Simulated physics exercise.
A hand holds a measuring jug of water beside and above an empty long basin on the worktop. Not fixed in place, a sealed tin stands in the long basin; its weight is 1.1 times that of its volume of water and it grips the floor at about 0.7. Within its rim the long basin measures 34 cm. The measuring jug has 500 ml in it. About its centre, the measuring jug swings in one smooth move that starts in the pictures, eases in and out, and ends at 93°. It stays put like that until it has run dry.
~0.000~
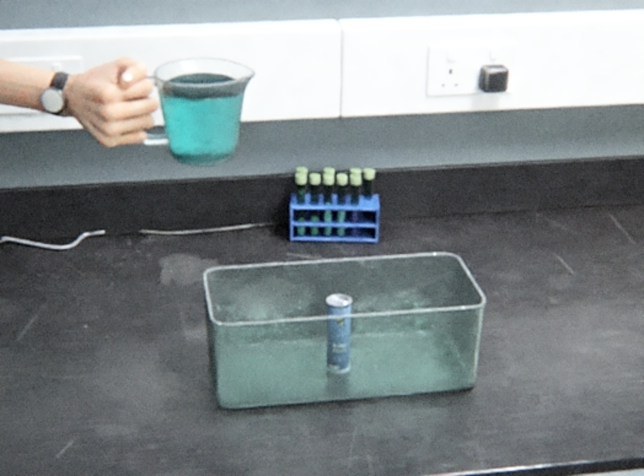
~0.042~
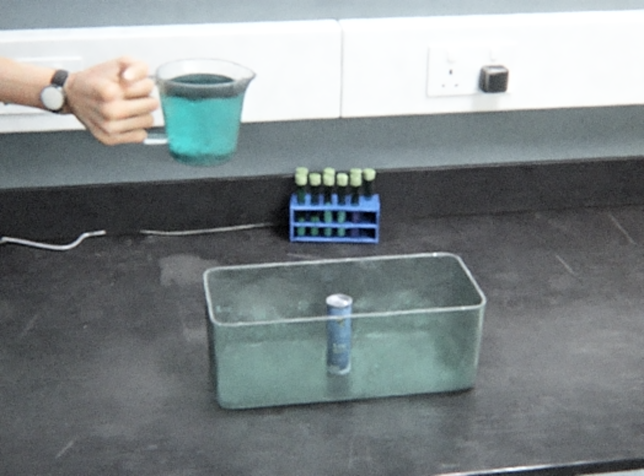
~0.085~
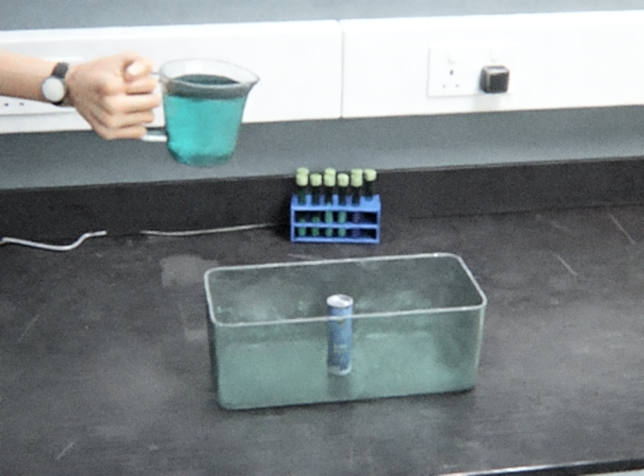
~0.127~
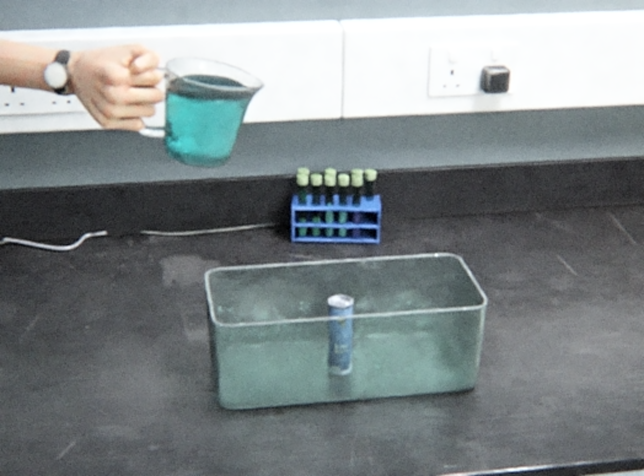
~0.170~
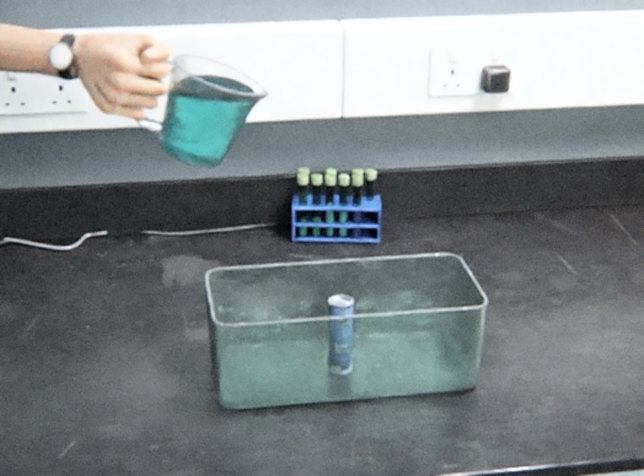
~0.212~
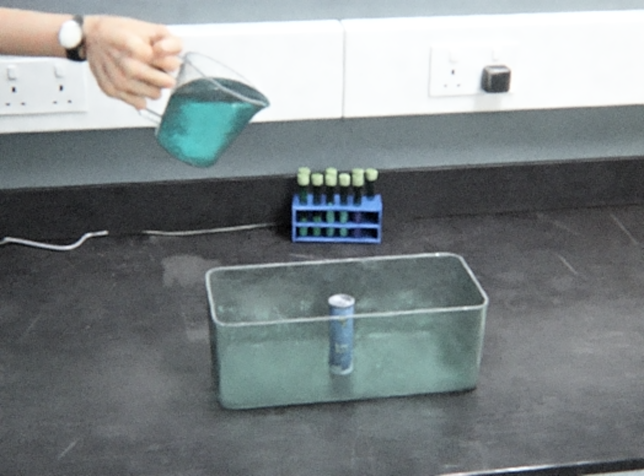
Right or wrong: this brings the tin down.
Right, the tin comes down.
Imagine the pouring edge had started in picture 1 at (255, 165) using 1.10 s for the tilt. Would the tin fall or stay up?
It does not tip.
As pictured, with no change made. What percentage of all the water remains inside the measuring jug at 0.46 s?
I'd put it near 52 percent.
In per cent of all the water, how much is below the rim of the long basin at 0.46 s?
Roughly 4 percent of it.
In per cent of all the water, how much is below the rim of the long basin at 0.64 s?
Around 52 parts in a hundred.
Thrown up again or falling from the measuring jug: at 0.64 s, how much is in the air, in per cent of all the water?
About 32 per cent.
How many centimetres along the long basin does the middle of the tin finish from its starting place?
Roughly 11.0 cm.
After 0.46 s the tilt is 88° and 52 per cent is still to pour; the tin stands where it began.
After 0.64 s the tilt is 93° and 16 per cent is still to pour; the tin stands where it began.
After 0.83 s the tilt is 93° and 4 per cent is still to pour; the tin leans 39°.
After 1.04 s the tilt is 93° and 1 per cent is still to pour; the tin lies on its side.
In the end the tin lies on its side.
